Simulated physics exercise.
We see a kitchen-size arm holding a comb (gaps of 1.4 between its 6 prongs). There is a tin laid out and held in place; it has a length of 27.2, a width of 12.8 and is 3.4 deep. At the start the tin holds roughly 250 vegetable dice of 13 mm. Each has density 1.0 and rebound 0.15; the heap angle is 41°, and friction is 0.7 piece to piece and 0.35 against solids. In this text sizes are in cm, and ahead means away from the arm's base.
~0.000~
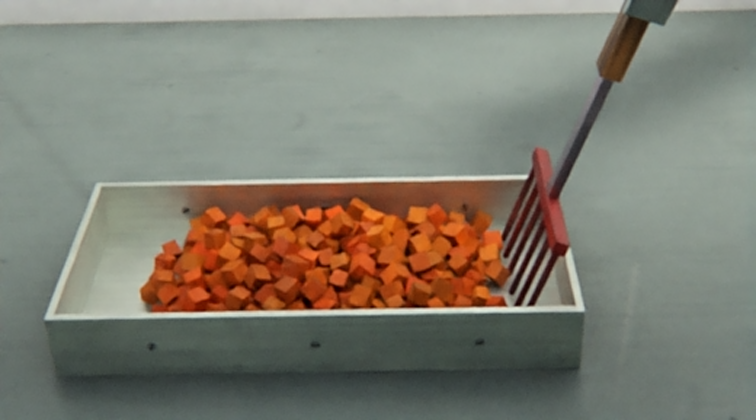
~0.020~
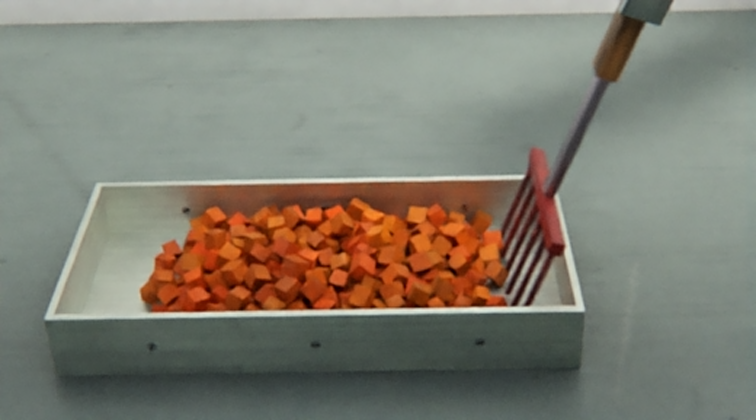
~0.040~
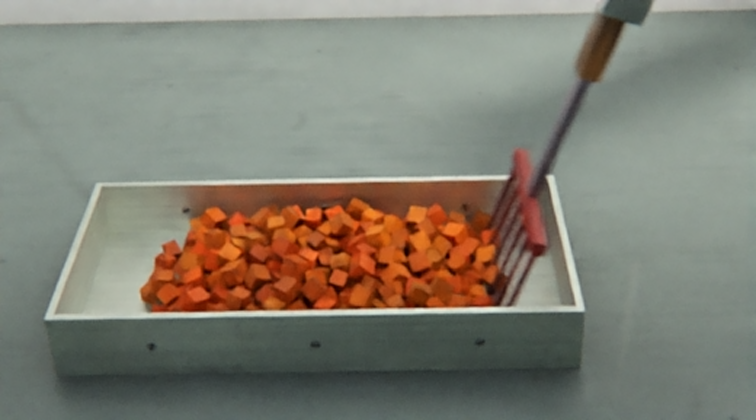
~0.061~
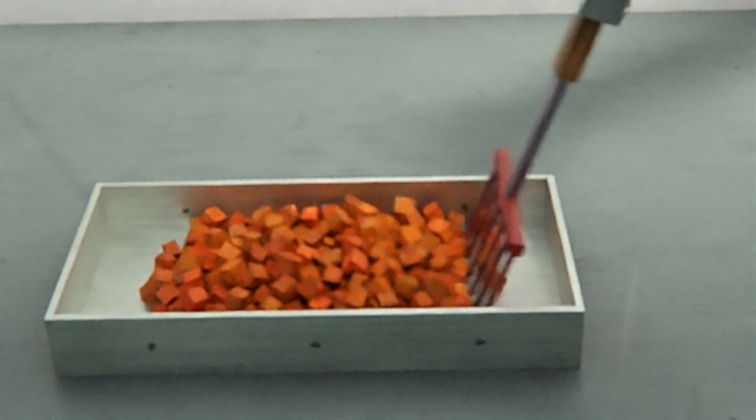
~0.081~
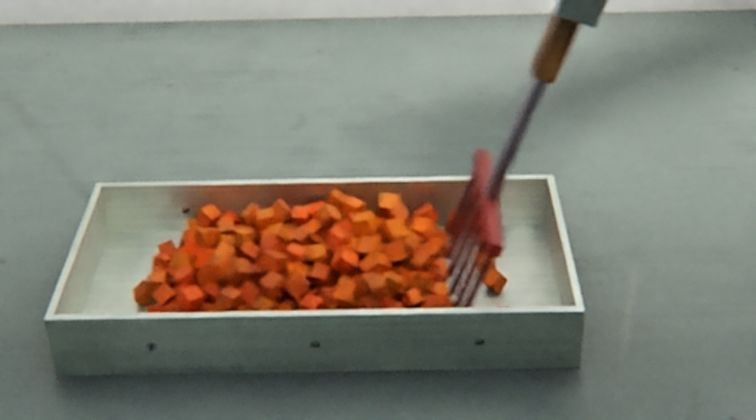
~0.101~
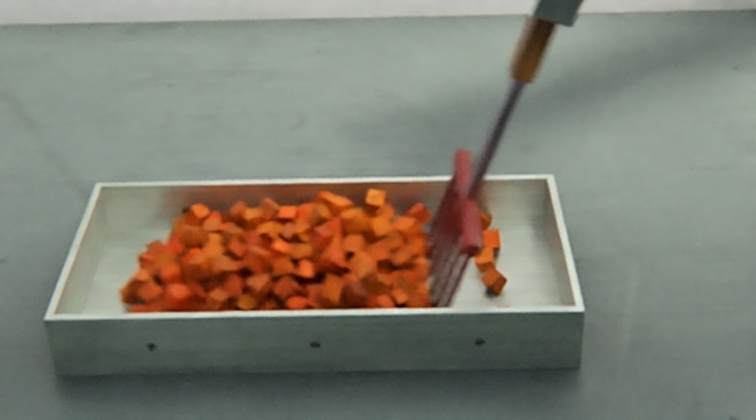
An arm drags a red comb leftward through orange cubes in a shallow metal tray.
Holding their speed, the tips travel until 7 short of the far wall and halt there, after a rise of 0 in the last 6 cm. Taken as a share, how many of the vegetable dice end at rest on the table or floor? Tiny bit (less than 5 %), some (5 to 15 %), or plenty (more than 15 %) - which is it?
Some.
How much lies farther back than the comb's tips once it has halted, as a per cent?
About 25 %.
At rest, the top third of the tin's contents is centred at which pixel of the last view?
About (143, 244).
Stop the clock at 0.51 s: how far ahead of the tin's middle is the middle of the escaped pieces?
Around 16 cm.
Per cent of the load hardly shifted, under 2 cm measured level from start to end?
That comes to some 5 per cent.
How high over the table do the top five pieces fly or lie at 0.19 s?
I'd say close to 4 cm.
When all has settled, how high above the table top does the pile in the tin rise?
I'd guess close to 6.0 centimetres.
After 0.19 s, sloping 71°, highest piece 4 above the table; 247 in the tin.
After 0.27 s, sloping 71°, highest piece 11 above the table; 238 in the tin, 9 in flight or on the tool.
After 0.51 s, sloping 71°, highest piece 8 above the table; 225 in the tin, 20 on the table or floor, 2 in flight or on the tool.
After 1.21 s, sloping 71°, highest piece 8 above the table; 224 in the tin, 23 on the table or floor.
At rest, 224 in the tin, 23 on the table or floor. That is 9 % on the table or floor.
